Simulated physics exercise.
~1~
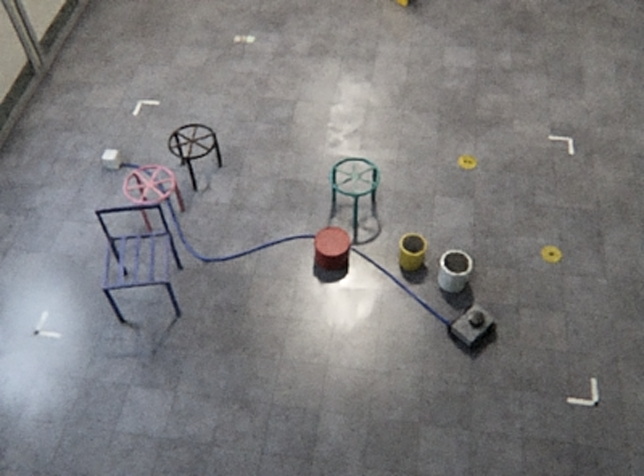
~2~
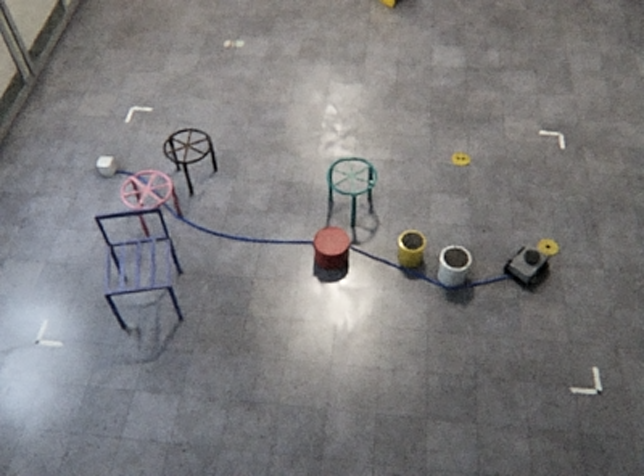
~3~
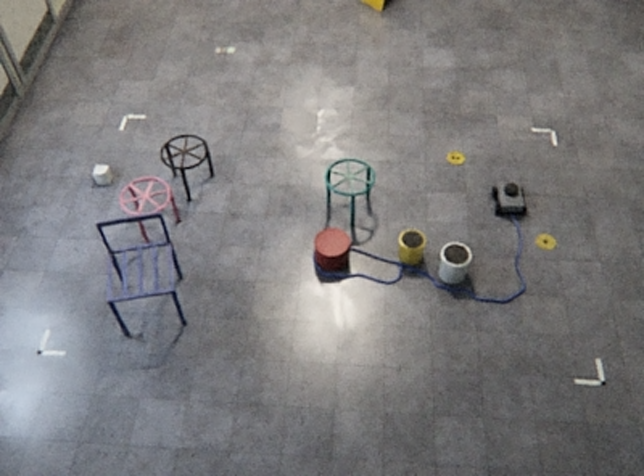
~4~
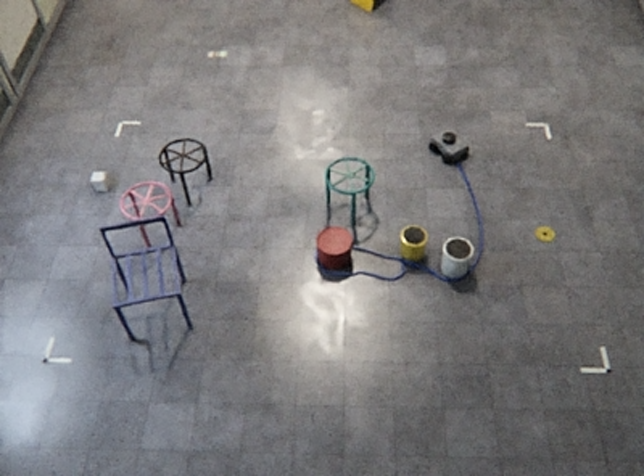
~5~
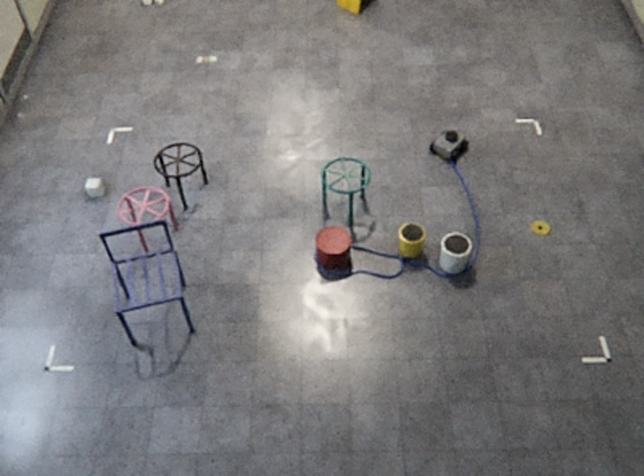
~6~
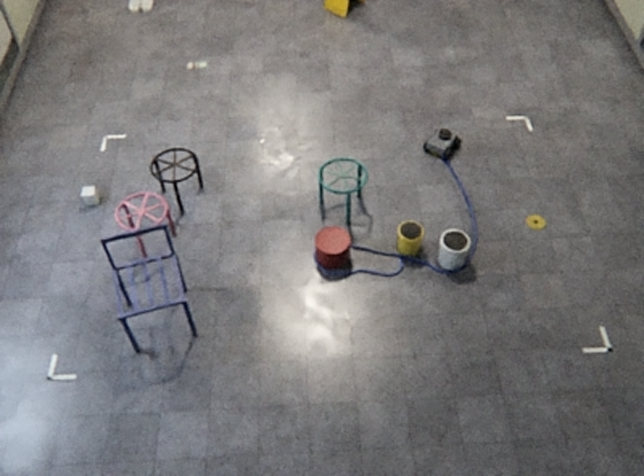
A blue chair stands at the left of a grey tiled hallway floor marked with white tape corners, seen from high above, with pink and black stools just behind it. A green stool and a red bin stand near the middle, with a yellow pot and a white pot to their right. A small dark cart trailing a blue lead from a white block at far left moves right and upward toward a yellow mark. The lead pulls free of the block and bunches around the bin and pots. The cart continues up and left, then stops beyond the pots, everything else still standing.
